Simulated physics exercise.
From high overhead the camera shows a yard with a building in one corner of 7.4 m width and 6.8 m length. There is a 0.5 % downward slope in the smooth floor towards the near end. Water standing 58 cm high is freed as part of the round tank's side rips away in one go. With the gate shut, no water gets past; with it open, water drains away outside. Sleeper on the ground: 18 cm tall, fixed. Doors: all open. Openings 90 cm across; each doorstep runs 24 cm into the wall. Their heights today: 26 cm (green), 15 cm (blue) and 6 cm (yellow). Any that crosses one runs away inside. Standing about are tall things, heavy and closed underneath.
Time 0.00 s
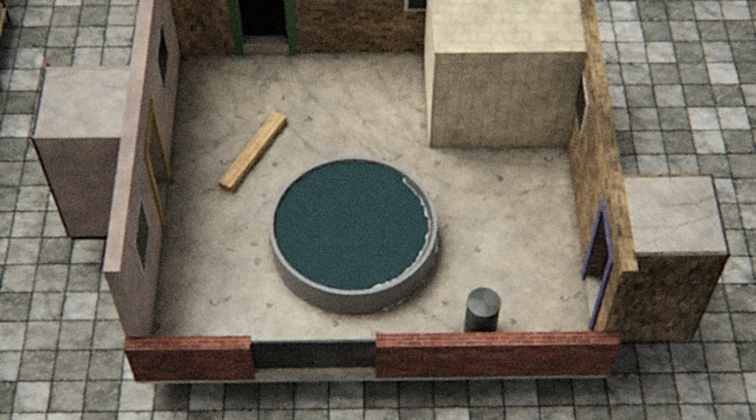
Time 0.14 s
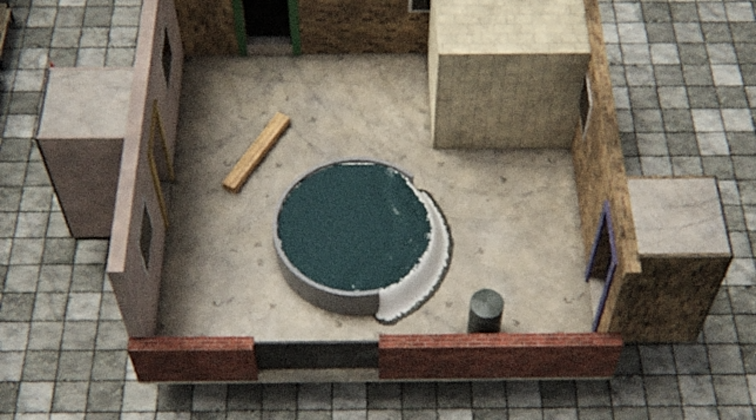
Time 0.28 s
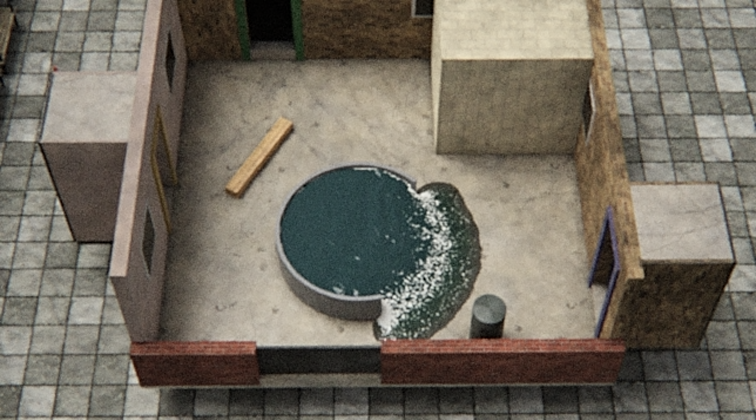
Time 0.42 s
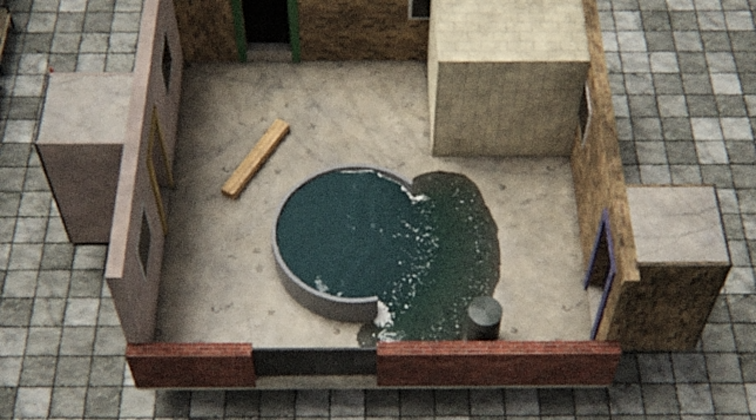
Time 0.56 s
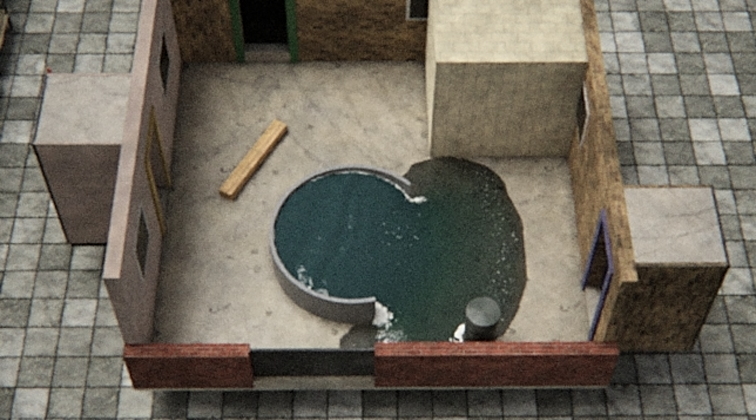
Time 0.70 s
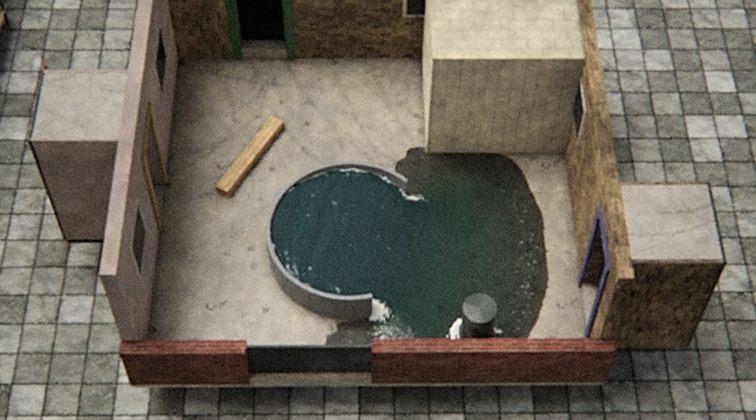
Dark water pours through a gap in the round tank's right side and spreads across the floor.
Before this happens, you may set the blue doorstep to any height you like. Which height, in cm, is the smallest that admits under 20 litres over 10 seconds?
The smallest is close to 33 cm.
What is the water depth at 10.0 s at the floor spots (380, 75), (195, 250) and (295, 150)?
Depths of roughly 2 cm, 7 cm and 5 cm, in that order.
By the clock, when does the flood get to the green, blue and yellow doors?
Green 6.5 s / blue 0.9 s / yellow 5.5 s.
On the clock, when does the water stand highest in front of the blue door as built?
Roughly 2.0 s.
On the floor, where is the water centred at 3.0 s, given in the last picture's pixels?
My guess is close to (463, 266).
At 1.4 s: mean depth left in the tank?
The mean depth is about 33 cm.
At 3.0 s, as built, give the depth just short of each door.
Door by door in cm - green 0, blue 33, yellow 0.
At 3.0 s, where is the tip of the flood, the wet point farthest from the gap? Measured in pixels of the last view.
The farthest wet point is roughly at (200, 365) in the last view.
After 1.4 s water covers 35 % of the floor, deepest (41 cm) near (589, 353); 19 cm at the blue door, 0 litres in over its 15 cm doorstep.
After 3.0 s water covers 40 % of the floor, deepest (34 cm) near (591, 363); 33 cm at the blue door, 165 litres in over its 15 cm doorstep.
After 10.0 s water covers 95 % of the floor, deepest (16 cm) near (145, 365); 11 cm at the blue door, 275 litres in over its 15 cm doorstep.
At the blue door as built, the water arrived by 1.0 s and peaked near 37 cm at 2.0 s.
Run again over the same 10 s with other heights there, 39 litres in over 30 cm, 1 litre over 40.5 cm. The limit of 20 litres is kept from about 33 cm up.
